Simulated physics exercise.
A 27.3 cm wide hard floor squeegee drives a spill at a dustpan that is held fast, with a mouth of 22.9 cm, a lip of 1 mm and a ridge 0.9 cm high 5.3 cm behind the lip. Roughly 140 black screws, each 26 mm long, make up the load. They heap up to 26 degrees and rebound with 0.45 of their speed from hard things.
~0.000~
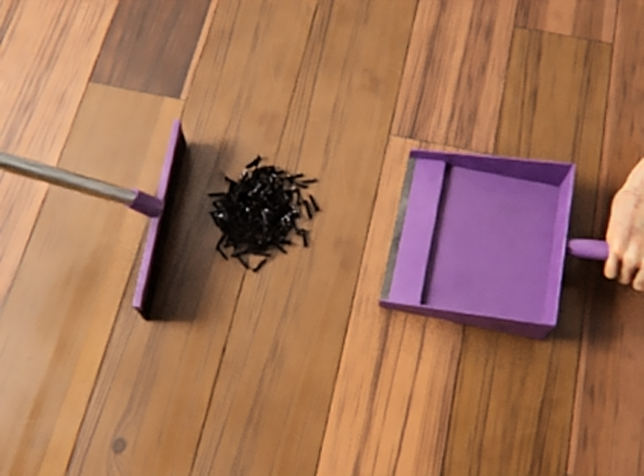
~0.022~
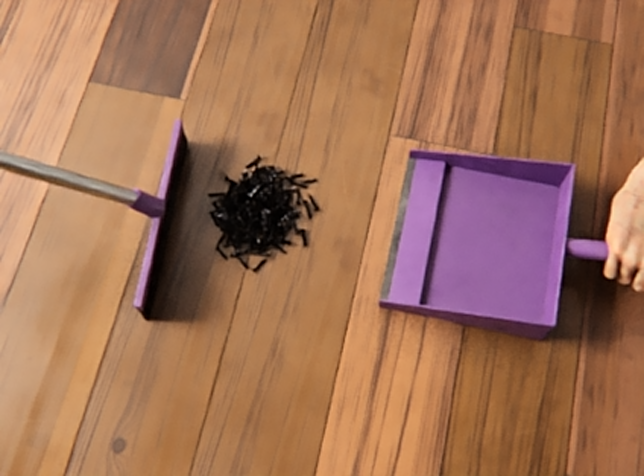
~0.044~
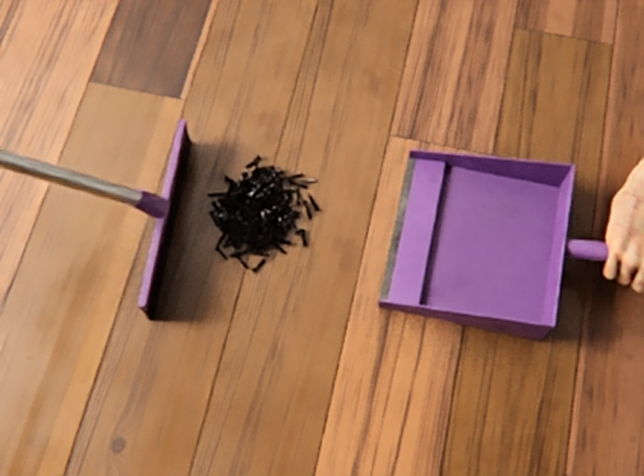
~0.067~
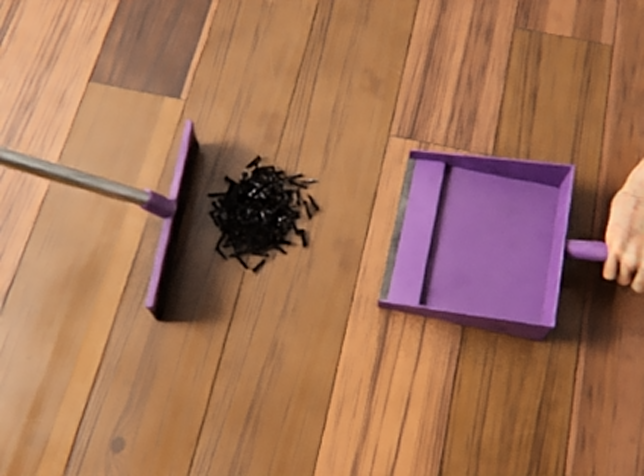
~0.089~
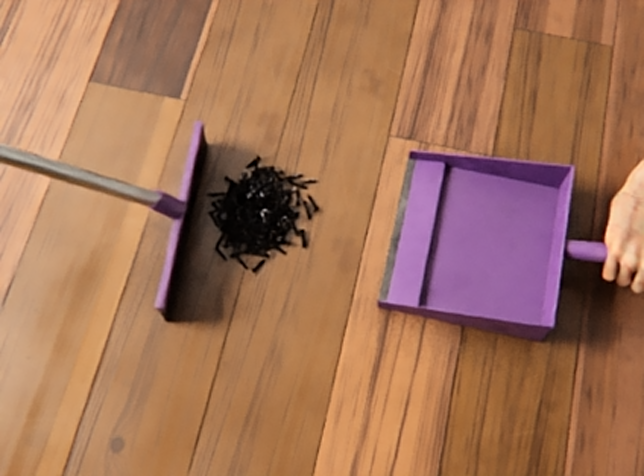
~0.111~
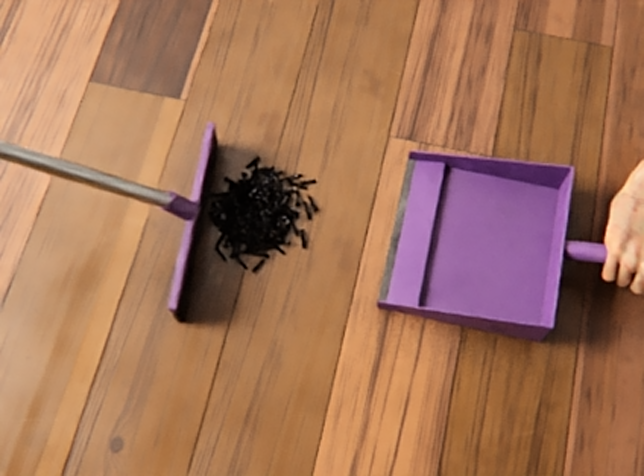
A purple squeegee slides right across a wooden floor to a pile of black pieces.
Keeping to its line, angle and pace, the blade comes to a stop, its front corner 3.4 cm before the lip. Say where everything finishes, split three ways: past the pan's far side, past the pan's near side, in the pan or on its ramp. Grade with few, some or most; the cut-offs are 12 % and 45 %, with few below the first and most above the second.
Past the pan's far side: Few; past the pan's near side: Few; in the pan or on its ramp: Some.
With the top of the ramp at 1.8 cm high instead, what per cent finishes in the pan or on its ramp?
Estimate with the new ramp: Some 30 in a hundred.
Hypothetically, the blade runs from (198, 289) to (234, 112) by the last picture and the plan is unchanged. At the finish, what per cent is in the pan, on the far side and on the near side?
Pan 55 % / far 15 % / near 0 %.
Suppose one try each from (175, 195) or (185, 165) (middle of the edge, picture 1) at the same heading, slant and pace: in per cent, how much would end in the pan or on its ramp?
Roughly 40 % and 40 %.
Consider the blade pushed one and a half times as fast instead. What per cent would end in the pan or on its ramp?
I'd put it at roughly 70 per cent.
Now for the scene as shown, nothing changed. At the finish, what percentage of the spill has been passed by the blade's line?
Estimate: About 0 %.
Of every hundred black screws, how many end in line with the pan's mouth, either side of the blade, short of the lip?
Close to 55 per cent of them end up there.
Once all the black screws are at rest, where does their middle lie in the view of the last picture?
Near (393, 228).
After 0.26 s, middle of the blade 15 cm from the lip; 0 % over the lip, far side 0 %, near side 0 %.
After 0.36 s, middle of the blade 7 cm from the lip; 0 % over the lip, far side 0 %, near side 0 %.
After 0.59 s, middle of the blade 5 cm from the lip; 40 % over the lip, far side 5 %, near side 0 %.
At rest (1.5 s), far side 5 %, near side 0 %, pan 40 %, in front of the lip or behind the blade 55 %.
